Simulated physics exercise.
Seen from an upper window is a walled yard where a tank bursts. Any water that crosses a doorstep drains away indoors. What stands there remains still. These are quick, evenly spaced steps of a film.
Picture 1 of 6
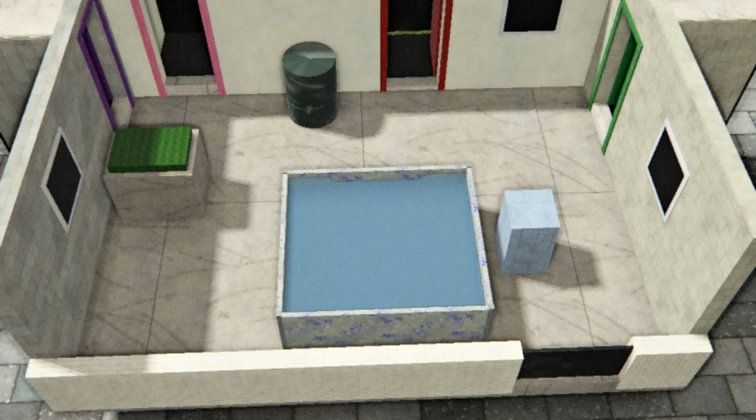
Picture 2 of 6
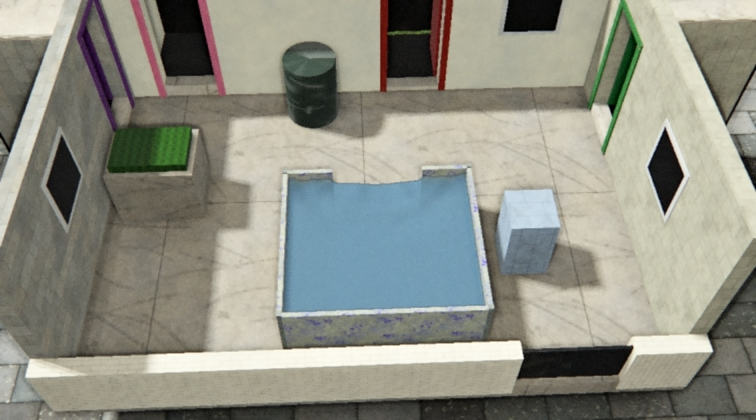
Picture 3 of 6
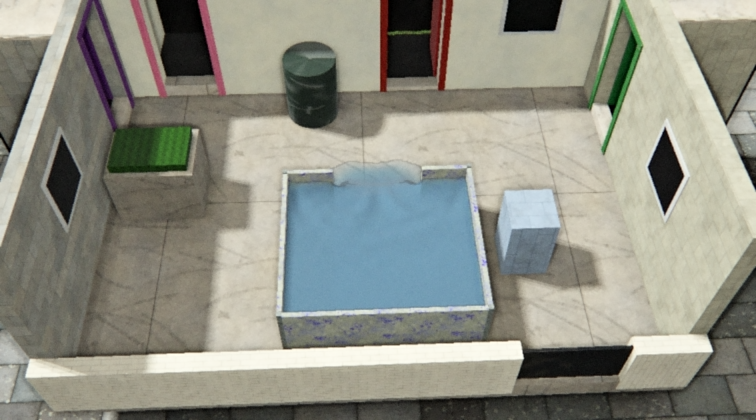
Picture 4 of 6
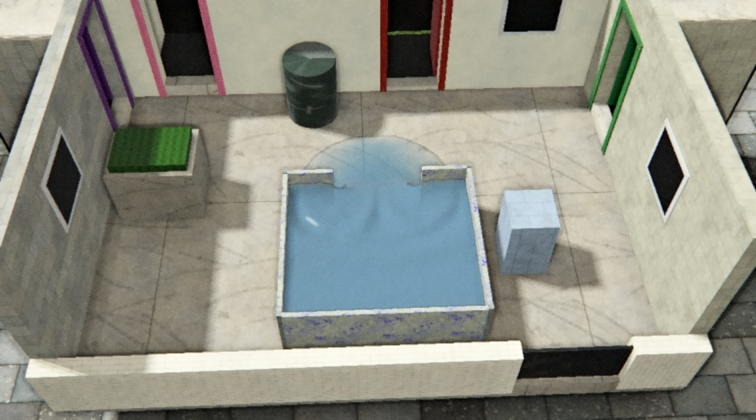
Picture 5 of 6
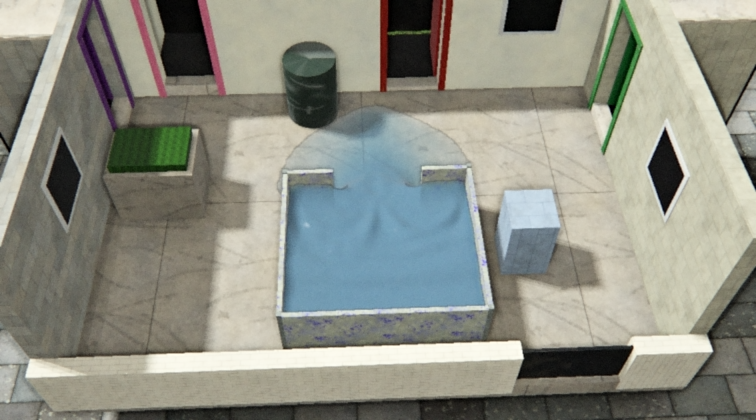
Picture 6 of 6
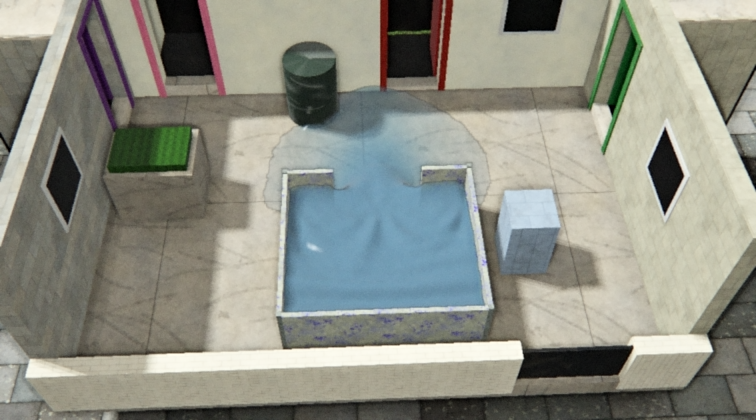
The footage shows a walled yard from above, where a gap opens in the far side of a rectangular water tank and water pours out, fanning across the paving toward the back wall and around the dark green barrel's base.
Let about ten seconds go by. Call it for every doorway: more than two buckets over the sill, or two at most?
My call: The pink door two at most; the purple door two at most; the green door more than two; the red door more than two.
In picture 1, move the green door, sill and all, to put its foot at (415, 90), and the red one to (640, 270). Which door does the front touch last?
Answer: The door marked red.
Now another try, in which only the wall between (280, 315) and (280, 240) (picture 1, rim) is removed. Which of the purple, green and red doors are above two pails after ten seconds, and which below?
Result: Purple door misses it, green door misses it, red door misses it.
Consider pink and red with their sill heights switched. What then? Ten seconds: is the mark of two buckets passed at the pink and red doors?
Pink: Exceeds the limit; red: Exceeds the limit.
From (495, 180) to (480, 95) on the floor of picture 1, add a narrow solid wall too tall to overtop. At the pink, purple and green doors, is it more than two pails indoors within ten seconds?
Here's how it goes: The pink one remains below, the purple one remains below, the green one remains below.
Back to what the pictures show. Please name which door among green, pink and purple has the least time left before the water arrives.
Clearly the pink door.
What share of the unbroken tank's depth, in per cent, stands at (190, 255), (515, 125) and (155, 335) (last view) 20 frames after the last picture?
Depths of roughly 0, 12 and 0 per cent.
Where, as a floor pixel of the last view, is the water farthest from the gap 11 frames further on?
I'd say around (135, 101).
A moment on, water covers 25 % of the floor; the pink door not reached, the purple door not reached, the green door not reached, the red door far over two buckets in.
Next, water covers 35 % of the floor; the pink door wet at the sill, nothing in, the purple door wet at the sill, nothing in, the green door not reached, the red door far over two buckets in.
Then, water covers 50 % of the floor; the pink door wet at the sill, nothing in, the purple door wet at the sill, nothing in, the green door over two buckets in, the red door far over two buckets in.
Later, water covers 85 % of the floor; the pink door wet at the sill, nothing in, the purple door wet at the sill, nothing in, the green door far over two buckets in, the red door far over two buckets in.
In the end, water covers 100 % of the floor; the pink door wet at the sill, nothing in, the purple door wet at the sill, nothing in, the green door far over two buckets in, the red door far over two buckets in.
